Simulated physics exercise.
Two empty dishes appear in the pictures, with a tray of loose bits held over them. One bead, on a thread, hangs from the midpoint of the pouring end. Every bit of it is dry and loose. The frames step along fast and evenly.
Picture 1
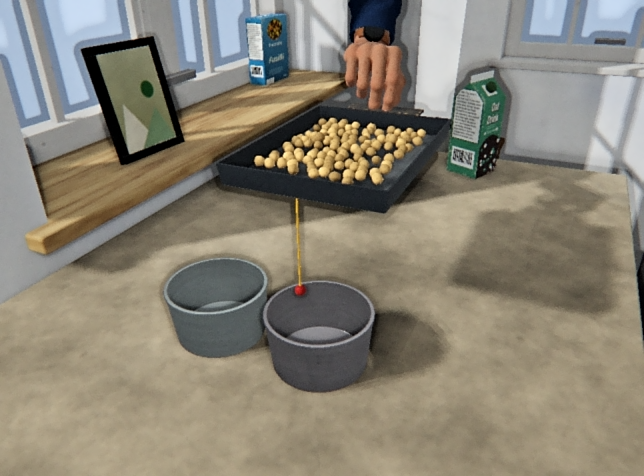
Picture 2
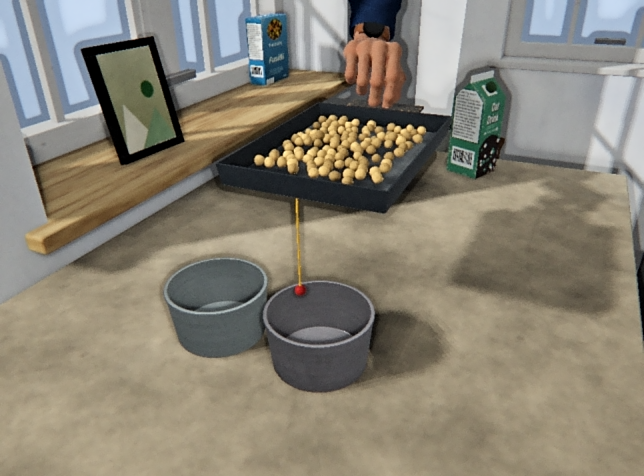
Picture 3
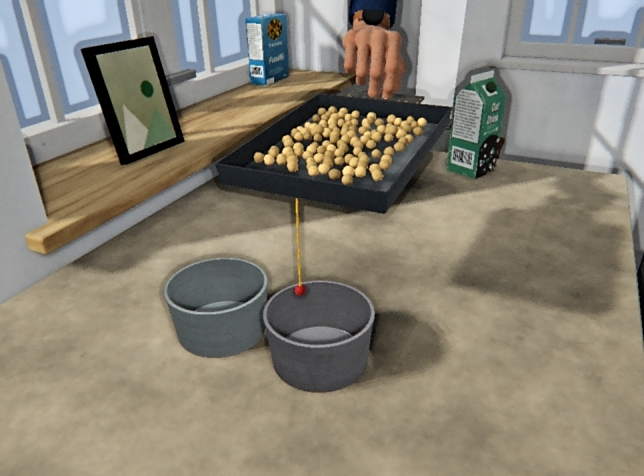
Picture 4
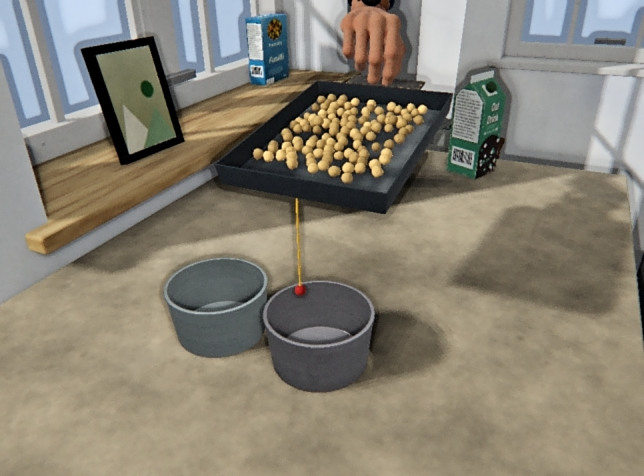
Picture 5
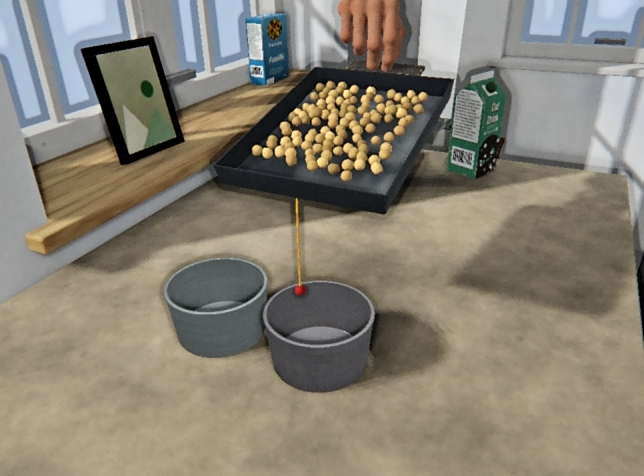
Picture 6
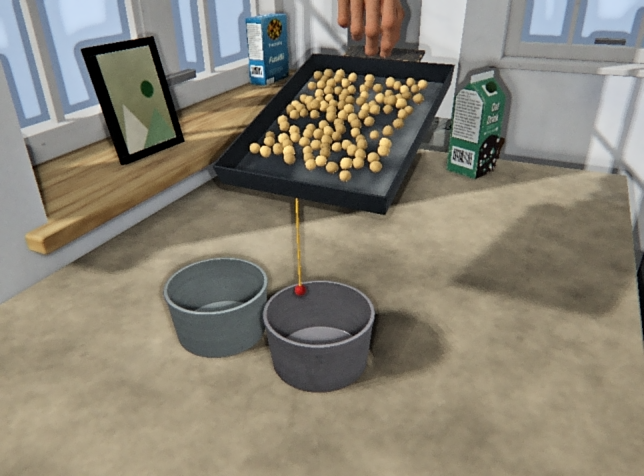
On a counter by the windows, a tray of dried chickpeas sat level above two empty dishes, a red bead hanging from its front edge, then a hand gradually raised the tray's far end.
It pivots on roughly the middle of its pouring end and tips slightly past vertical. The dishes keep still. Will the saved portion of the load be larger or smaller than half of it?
It is smaller than half.
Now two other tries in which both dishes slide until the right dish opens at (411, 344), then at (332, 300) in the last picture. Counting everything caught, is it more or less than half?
Try 1: A minority of it. Try 2: A minority of it.
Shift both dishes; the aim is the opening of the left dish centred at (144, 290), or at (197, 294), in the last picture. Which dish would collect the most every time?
Try 1: The rightmost dish; try 2: The rightmost dish.
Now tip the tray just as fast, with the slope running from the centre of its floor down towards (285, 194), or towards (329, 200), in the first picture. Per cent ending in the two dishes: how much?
The share is 20 per cent in the first and 30 per cent in the second.
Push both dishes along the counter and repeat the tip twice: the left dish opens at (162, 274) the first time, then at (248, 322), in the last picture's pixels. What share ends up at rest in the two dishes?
In order: 10 percent and 80 percent.
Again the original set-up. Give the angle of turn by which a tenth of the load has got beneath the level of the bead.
Around 110°, give or take.
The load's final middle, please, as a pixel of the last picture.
Around (263, 407).
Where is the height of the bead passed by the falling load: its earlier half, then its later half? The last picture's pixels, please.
Roughly at (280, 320) first, and then at (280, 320).
Soon, tray tipped steeply; nearly all on the tray; a stray few in the air.
A while on, tray tipped past a quarter turn; most on the tray; a stray few in the right dish; a stray few outside both; a small part in the air.
Towards the end, tray tipped past a quarter turn; a small part in the right dish; a stray few in the left dish; most outside both.
Finally, tray tipped past a quarter turn; a small part in the right dish; a stray few in the left dish; most outside both.
